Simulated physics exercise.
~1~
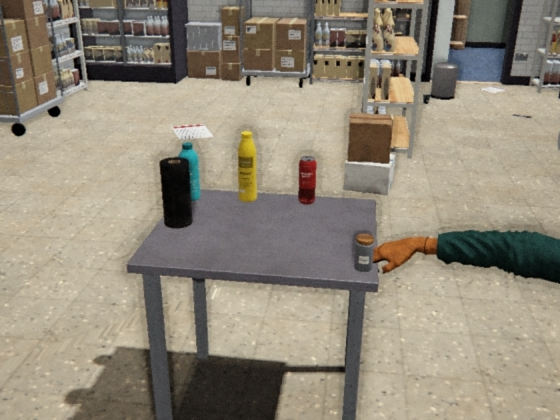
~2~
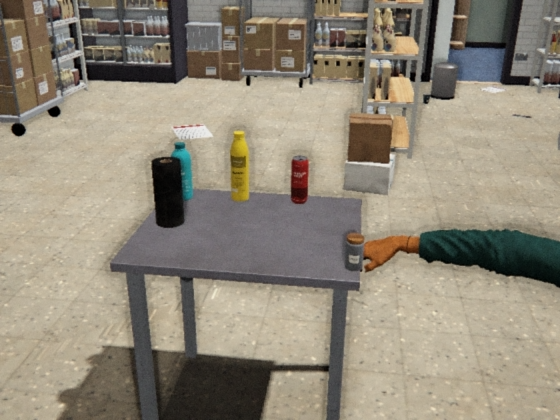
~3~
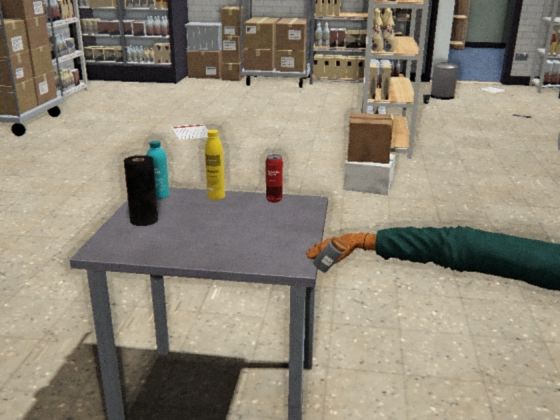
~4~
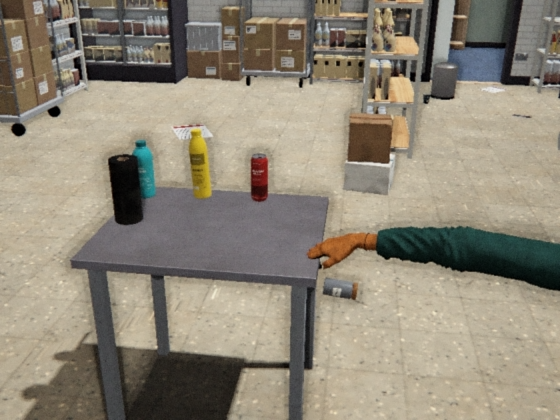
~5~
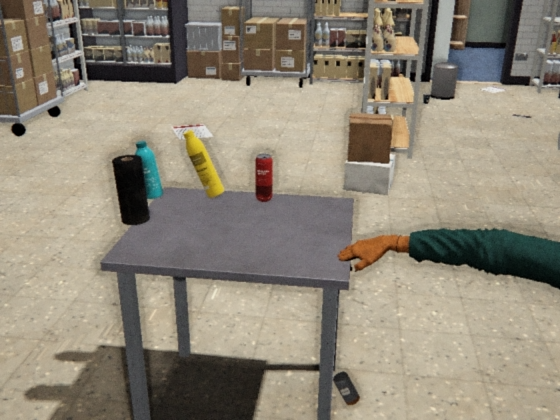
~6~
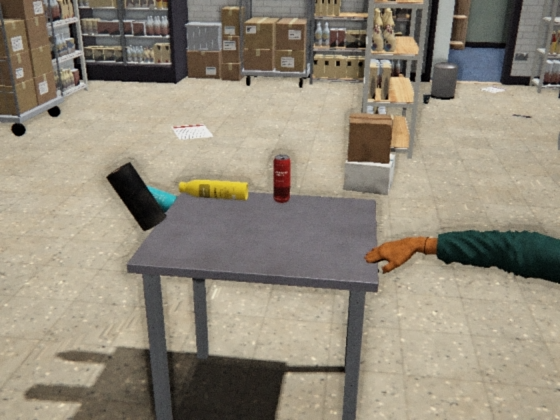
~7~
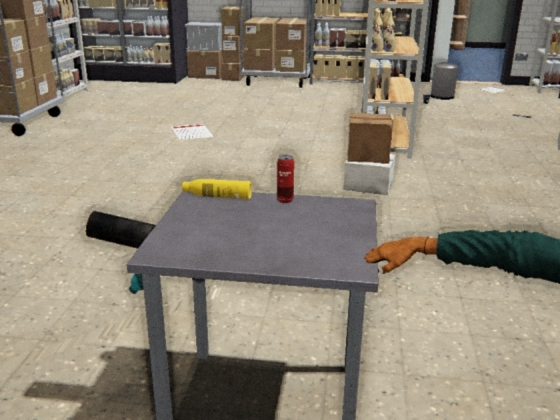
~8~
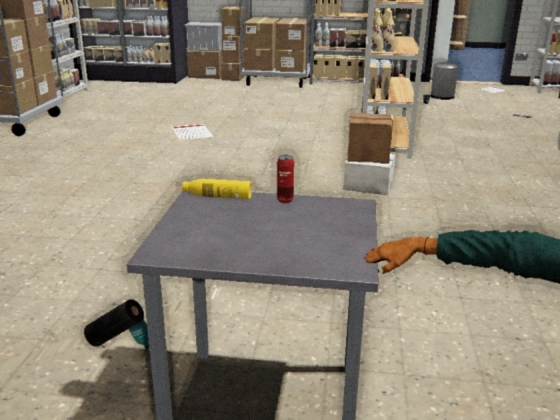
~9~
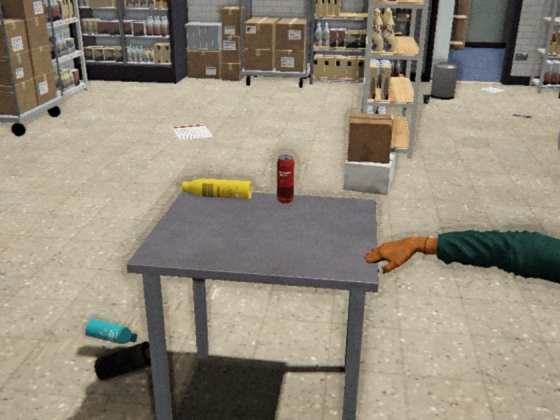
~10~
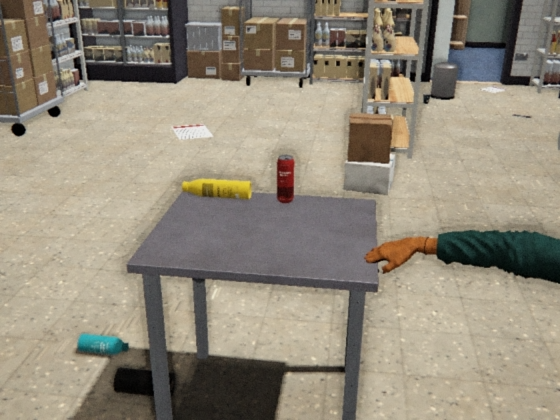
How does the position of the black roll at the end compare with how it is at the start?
At the start the black roll stands upright on the table, and at the end it lies on its side on the floor.
The clip shows a gloved hand at a grey table as it slides left and then back right; a small grey shaker falls off, the yellow bottle tips over, and the black roll and turquoise bottle drop to the floor, leaving the red can upright beside the toppled yellow bottle.
